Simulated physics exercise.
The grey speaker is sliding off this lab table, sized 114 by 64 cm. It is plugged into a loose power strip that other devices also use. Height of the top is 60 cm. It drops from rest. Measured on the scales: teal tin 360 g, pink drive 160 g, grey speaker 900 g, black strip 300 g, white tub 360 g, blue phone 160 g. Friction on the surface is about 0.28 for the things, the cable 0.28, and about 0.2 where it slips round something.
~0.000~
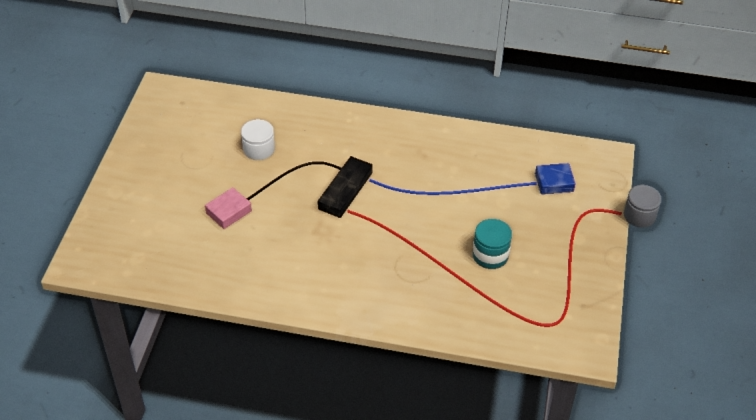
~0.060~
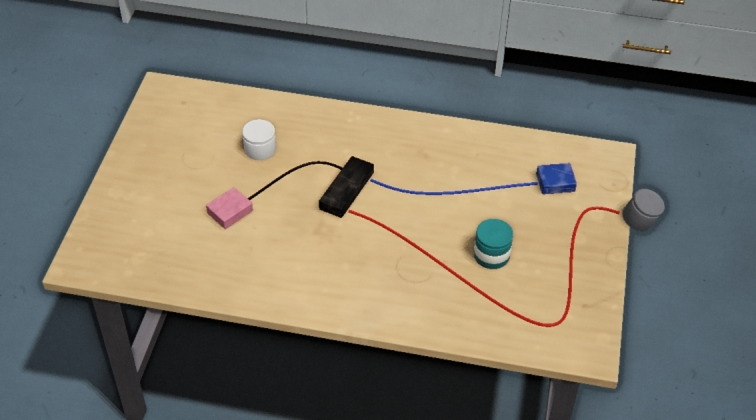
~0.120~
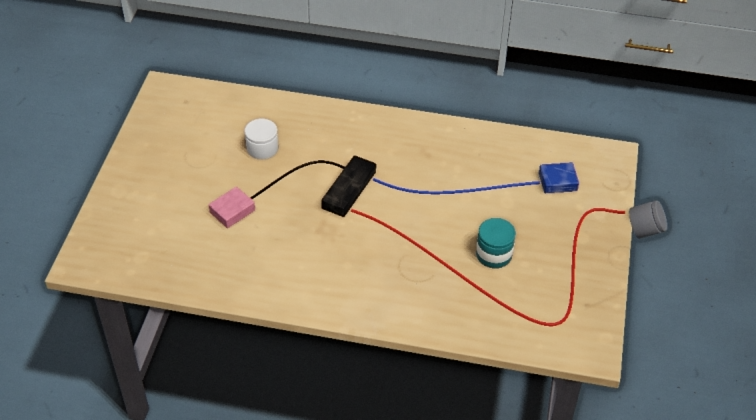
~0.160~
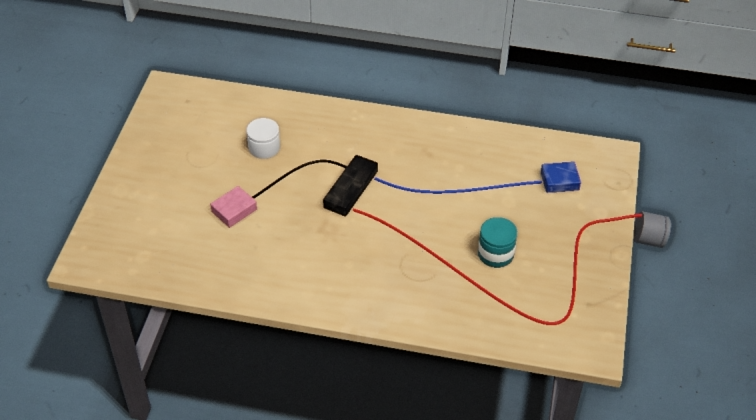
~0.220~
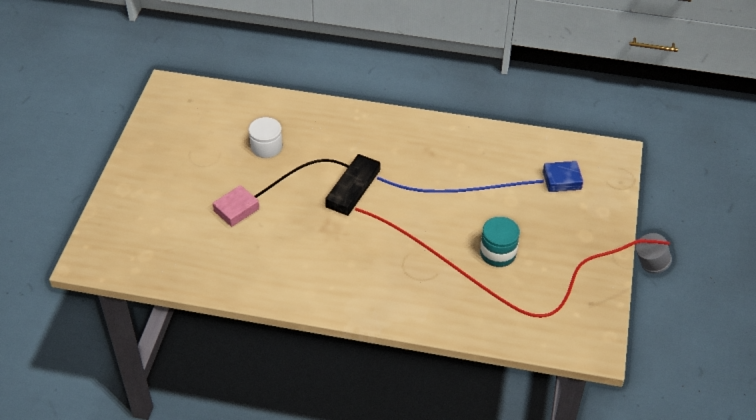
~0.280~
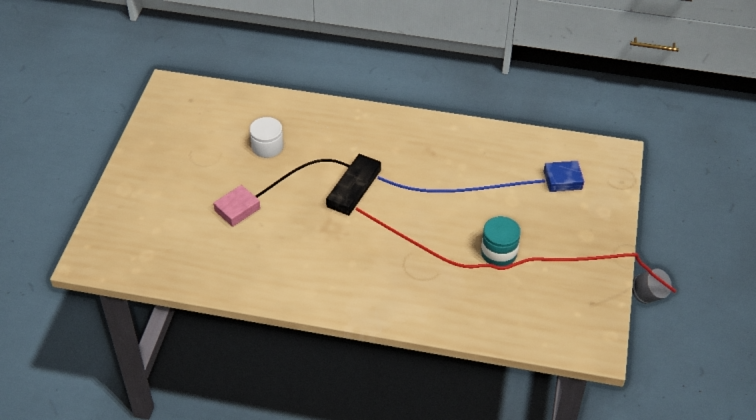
On a wooden table, a grey cylinder tipping over the right edge and dropping beside it, dragging its red cable straighter.
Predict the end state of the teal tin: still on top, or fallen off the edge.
The teal tin ends up still on top.
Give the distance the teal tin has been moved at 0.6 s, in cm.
Some 20 cm.
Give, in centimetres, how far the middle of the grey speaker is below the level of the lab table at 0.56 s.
55 cm or so.
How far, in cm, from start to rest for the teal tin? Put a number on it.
Net shift: Around 22 cm.
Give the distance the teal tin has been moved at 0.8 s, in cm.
It now lies roughly 22 centimetres from where it started.
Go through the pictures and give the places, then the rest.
The first picture shows teal tin (494, 232); red cable runs through (381, 225) (447, 269) (525, 320) (569, 281) (581, 218).
The second picture shows grey speaker (646, 200); red cable runs through (382, 225) (526, 319) (581, 217).
The third picture shows grey speaker (648, 220); red cable runs through (385, 225) (529, 319) (584, 217).
The fourth picture shows grey speaker (652, 230); red cable runs through (386, 224) (531, 318) (597, 222).
The fifth picture shows grey speaker (654, 254); red cable runs through (389, 223) (534, 315) (647, 241).
The sixth picture shows teal tin (502, 230); red cable runs through (387, 227) (459, 265) (551, 260) (636, 255).
At 0.6 s, the strip's end of the red cable at (487, 247); teal tin 20 cm off its start, black strip 29 cm off its start, pink drive 25 cm off its start.
At 0.8 s, the strip's end of the red cable at (547, 296); teal tin 23 cm off its start, pink drive 62 cm off its start, black strip 42 cm off its start.
At 1.1 s, the strip's end of the red cable at (553, 299); teal tin 22 cm off its start at (536, 155), pink drive 65 cm off its start at (550, 220), black strip 44 cm off its start at (541, 268).
At 1.4 s, the strip's end of the red cable at (553, 299); teal tin 22 cm off its start, pink drive 65 cm off its start, black strip 44 cm off its start.
At 2.6 s, the strip's end of the red cable at (553, 299); teal tin 22 cm off its start at (536, 155), pink drive 65 cm off its start at (550, 220), black strip 44 cm off its start at (541, 268), blue phone 6 cm off its start at (555, 152).
